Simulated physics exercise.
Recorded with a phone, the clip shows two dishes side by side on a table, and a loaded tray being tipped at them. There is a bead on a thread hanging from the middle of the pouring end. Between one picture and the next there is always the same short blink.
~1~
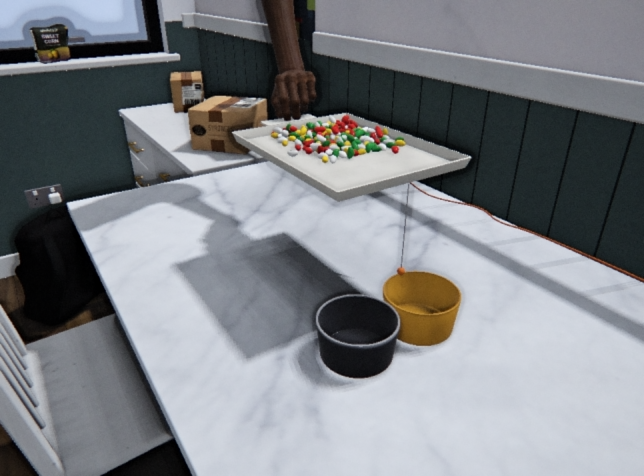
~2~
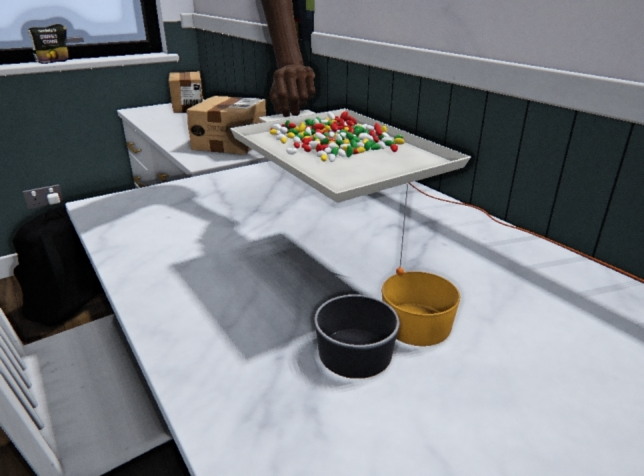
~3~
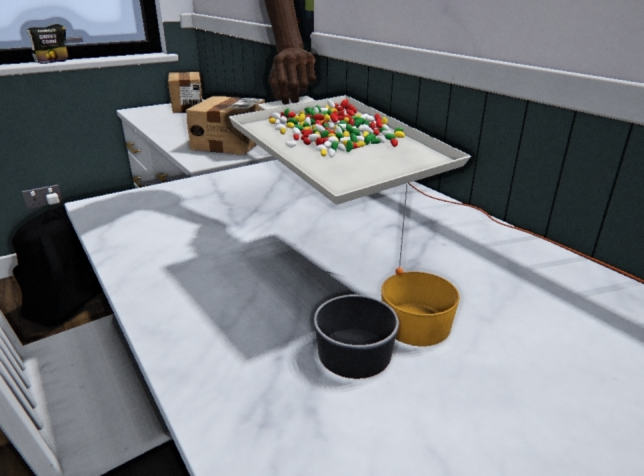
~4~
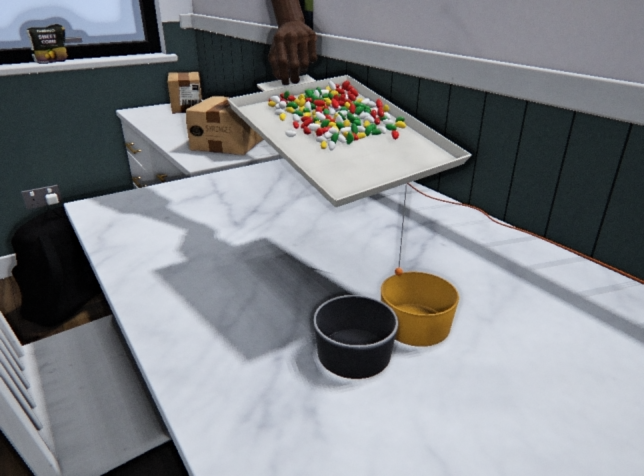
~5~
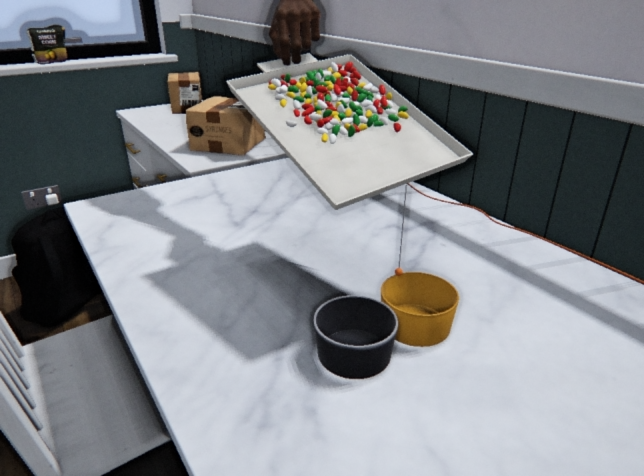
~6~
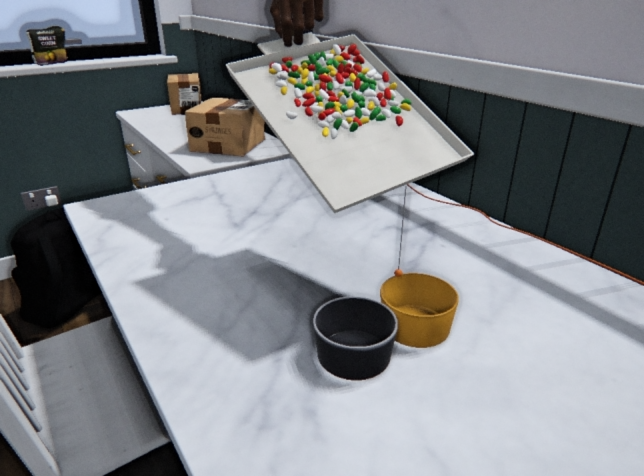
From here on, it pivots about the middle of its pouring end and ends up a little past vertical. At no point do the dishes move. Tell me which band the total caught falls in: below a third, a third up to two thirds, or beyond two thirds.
It falls from a third up to two thirds.
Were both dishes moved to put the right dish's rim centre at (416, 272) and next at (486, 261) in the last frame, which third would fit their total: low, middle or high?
Under a third; below one third.
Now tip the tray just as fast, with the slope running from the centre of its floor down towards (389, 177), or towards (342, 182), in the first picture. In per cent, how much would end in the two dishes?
30 and 70 per cent, in that order.
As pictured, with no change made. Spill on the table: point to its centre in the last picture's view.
Roughly pixel (433, 418).
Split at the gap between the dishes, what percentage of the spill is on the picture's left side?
It amounts to some 20 percent.
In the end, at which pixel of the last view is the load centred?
Centre at rest: Close to (373, 361).
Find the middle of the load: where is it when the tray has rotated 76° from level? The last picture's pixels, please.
About (376, 196).
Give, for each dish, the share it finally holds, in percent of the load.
Per hundred pieces, the left dish ends with about 50 and the right dish with about 10.
Shortly afterwards, tray tipped right over; near two thirds on the tray; near a quarter in the air.
Next, tray tipped past a quarter turn; near half in the left dish; a little in the right dish; near a third outside both; only a few in the air.
Some moments later, tray tipped past a quarter turn; near half in the left dish; a little in the right dish; near half outside both.
In the end, tray tipped past a quarter turn; near half in the left dish; a little in the right dish; near half outside both.
